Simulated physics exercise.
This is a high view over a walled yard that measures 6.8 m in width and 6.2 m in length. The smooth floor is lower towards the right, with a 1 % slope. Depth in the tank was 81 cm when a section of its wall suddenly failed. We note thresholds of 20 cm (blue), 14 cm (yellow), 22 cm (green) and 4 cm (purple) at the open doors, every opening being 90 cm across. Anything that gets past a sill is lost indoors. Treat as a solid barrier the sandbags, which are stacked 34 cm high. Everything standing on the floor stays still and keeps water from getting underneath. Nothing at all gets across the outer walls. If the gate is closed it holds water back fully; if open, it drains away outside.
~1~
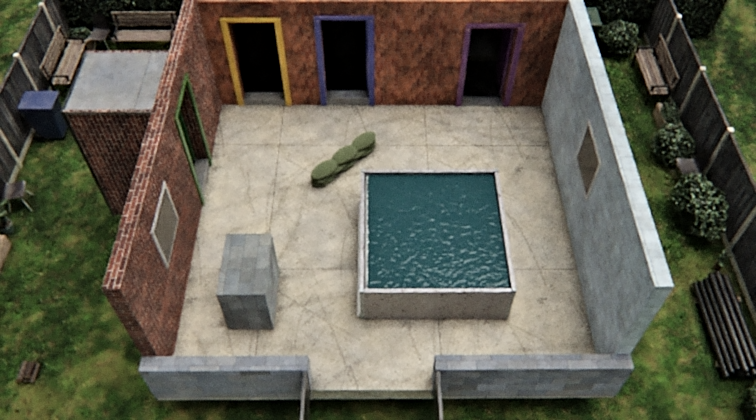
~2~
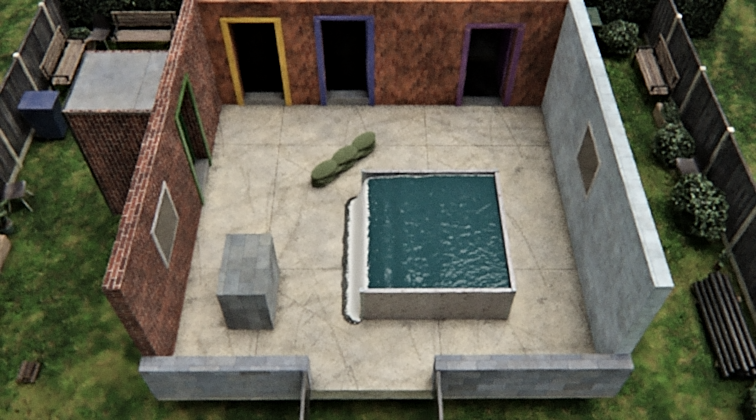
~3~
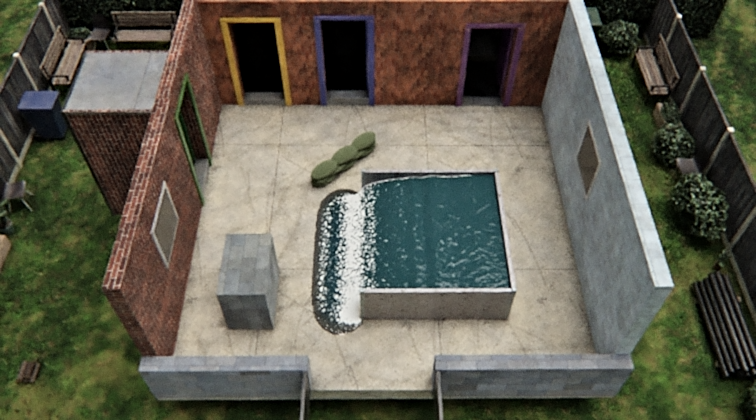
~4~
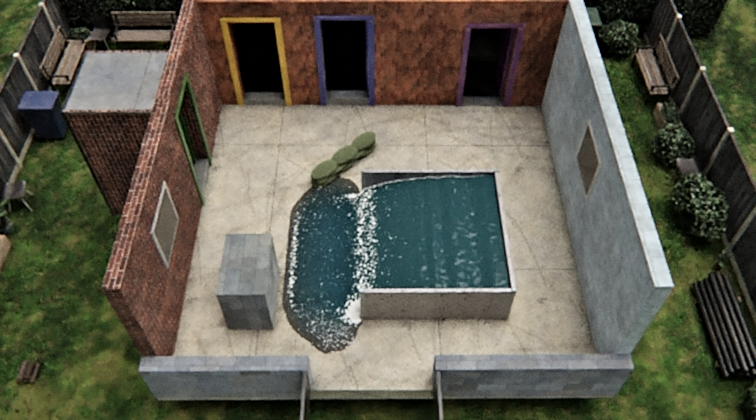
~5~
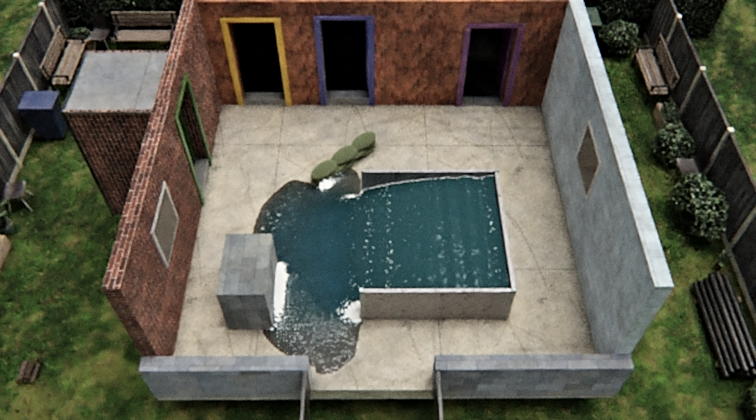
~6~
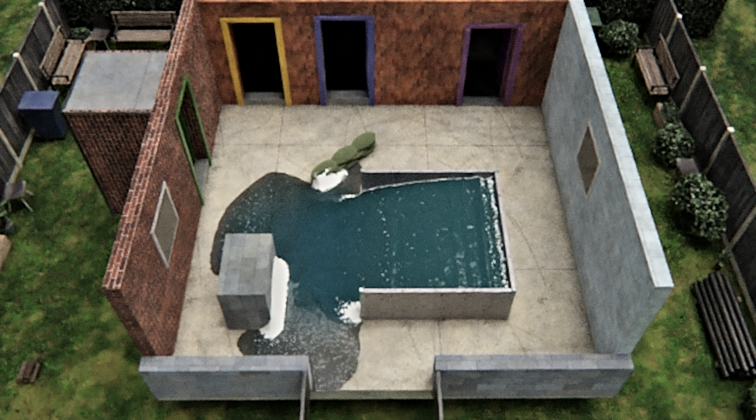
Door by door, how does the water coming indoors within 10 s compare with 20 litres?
The blue door lets in no more than that; the yellow door lets in more than that; the green door lets in more than that; the purple door lets in more than that.
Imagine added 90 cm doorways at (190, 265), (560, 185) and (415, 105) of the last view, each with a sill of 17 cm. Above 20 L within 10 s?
In turn: Beyond it, short of it, short of it.
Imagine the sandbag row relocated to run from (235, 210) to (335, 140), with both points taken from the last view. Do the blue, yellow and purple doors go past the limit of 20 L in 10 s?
Then, at the blue door it's not exceeded, at the yellow door it's exceeded, at the purple door it's exceeded.
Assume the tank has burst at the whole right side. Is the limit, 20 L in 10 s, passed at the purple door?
Note: Purple door, beyond the mark.
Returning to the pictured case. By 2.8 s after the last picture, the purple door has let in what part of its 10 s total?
Some 0 per cent by then.
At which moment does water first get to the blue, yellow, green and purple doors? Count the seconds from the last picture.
Times: Blue 2.2 seconds, yellow 1.6 seconds, green 0.2 seconds, purple 3.4 seconds.
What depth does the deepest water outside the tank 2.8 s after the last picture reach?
It tops out at some 40 cm.
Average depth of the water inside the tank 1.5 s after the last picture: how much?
Roughly 28 centimetres.
Then, 0.7 s after the last picture water covers 35 % of the floor and is deepest (52 cm) near (281, 288); blue door not reached, yellow door not reached, green door 30 cm at the sill, 1 L in, purple door not reached.
Then, 1.5 s after the last picture water covers 50 % of the floor and is deepest (46 cm) near (209, 229); blue door not reached, yellow door not reached, green door 39 cm at the sill, 42 L in, purple door not reached.
Then, 2.8 s after the last picture water covers 65 % of the floor and is deepest (40 cm) near (225, 315); blue door 8 cm at the sill, 0 L in, yellow door 33 cm at the sill, 111 L in, green door 25 cm at the sill, 108 L in, purple door not reached.
Then, 5.3 s after the last picture water covers 95 % of the floor and is deepest (22 cm) near (256, 107); blue door 17 cm at the sill, 0 L in, yellow door 21 cm at the sill, 264 L in, green door 12 cm at the sill, 112 L in, purple door 4 cm at the sill, 1 L in.
Then, 9.3 s after the last picture water covers 95 % of the floor and is deepest (20 cm) near (534, 375); blue door 10 cm at the sill, 0 L in, yellow door 8 cm at the sill, 284 L in, green door 6 cm at the sill, 112 L in, purple door 12 cm at the sill, 39 L in.
